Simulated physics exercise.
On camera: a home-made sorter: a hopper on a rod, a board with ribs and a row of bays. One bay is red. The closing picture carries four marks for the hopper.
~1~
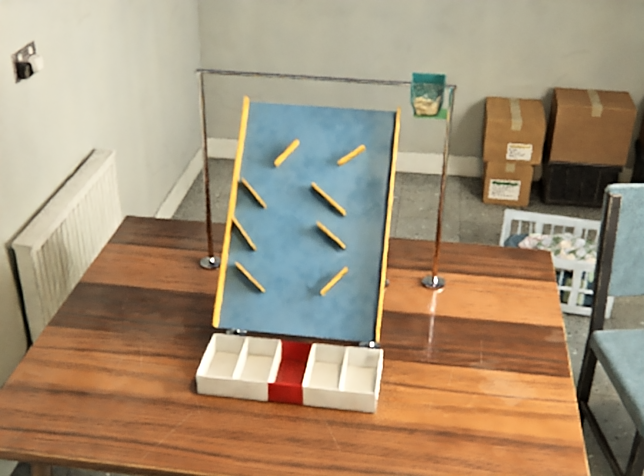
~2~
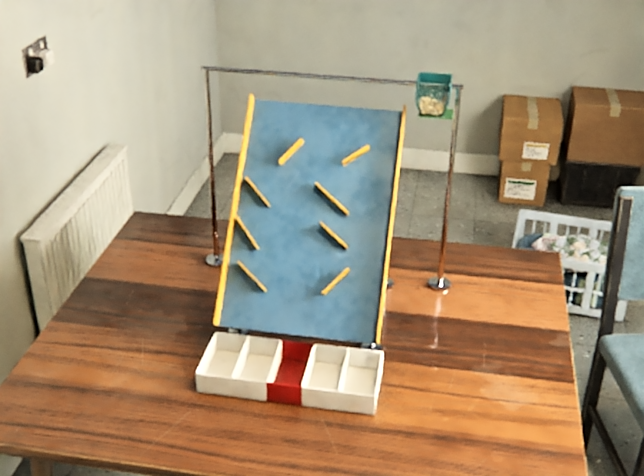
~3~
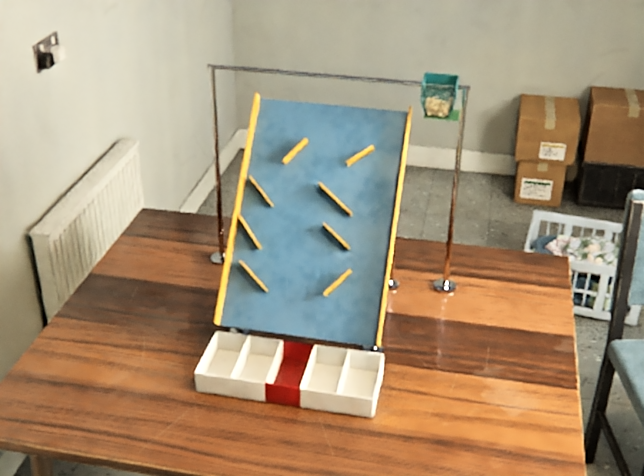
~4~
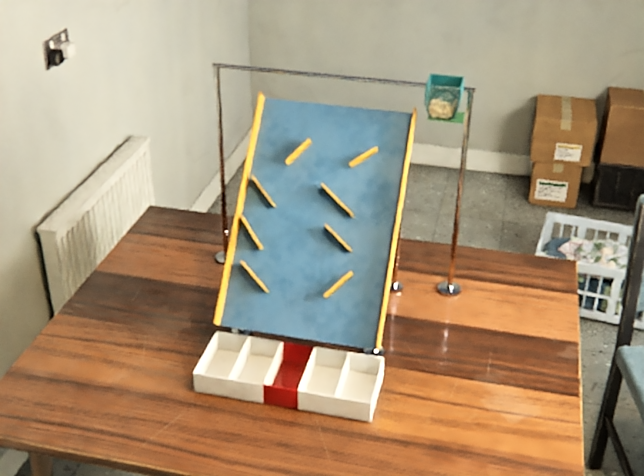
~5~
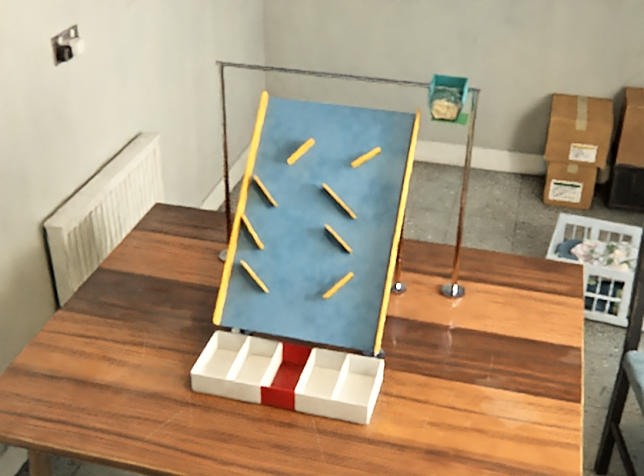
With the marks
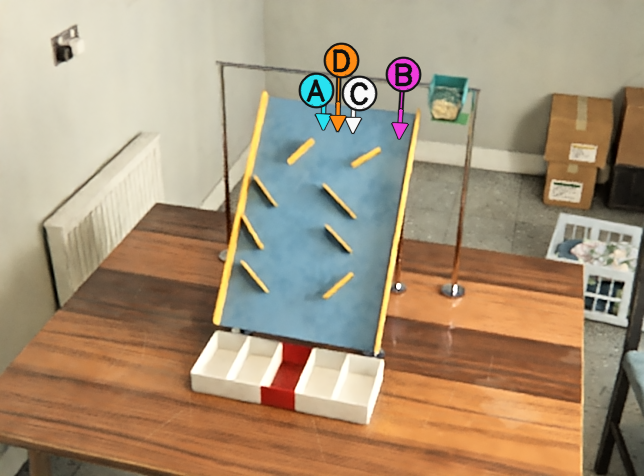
The clip opens on a blue board with yellow ribs standing on a wooden table, a green hopper hanging from a rod behind it and a red bay between white ones. The view gradually swings around, shifting the hopper and background boxes rightward, while the sorter itself shows no movement.
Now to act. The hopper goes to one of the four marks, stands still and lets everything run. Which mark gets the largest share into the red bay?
The answer is mark A.
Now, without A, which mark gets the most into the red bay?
That would be D.
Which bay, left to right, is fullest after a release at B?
It is the fifth one.
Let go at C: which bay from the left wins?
The fifth from the left.
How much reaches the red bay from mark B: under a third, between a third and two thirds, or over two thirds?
Under a third.
On the marked copy, mark A meets the board at (323, 124); mark B meets the board at (399, 133); mark C meets the board at (352, 127); mark D meets the board at (337, 125).
With A, close to a third in the red bay, close to half in other bays, a small share held on the board, a small share outside the box.
With B, only a few in the red bay, the bulk in other bays, only a few held on the board, a small share outside the box.
With C, a small share in the red bay, close to half in other bays, close to a third held on the board, only a few outside the box.
With D, a small share in the red bay, close to two thirds in other bays, a small share held on the board, a small share outside the box.
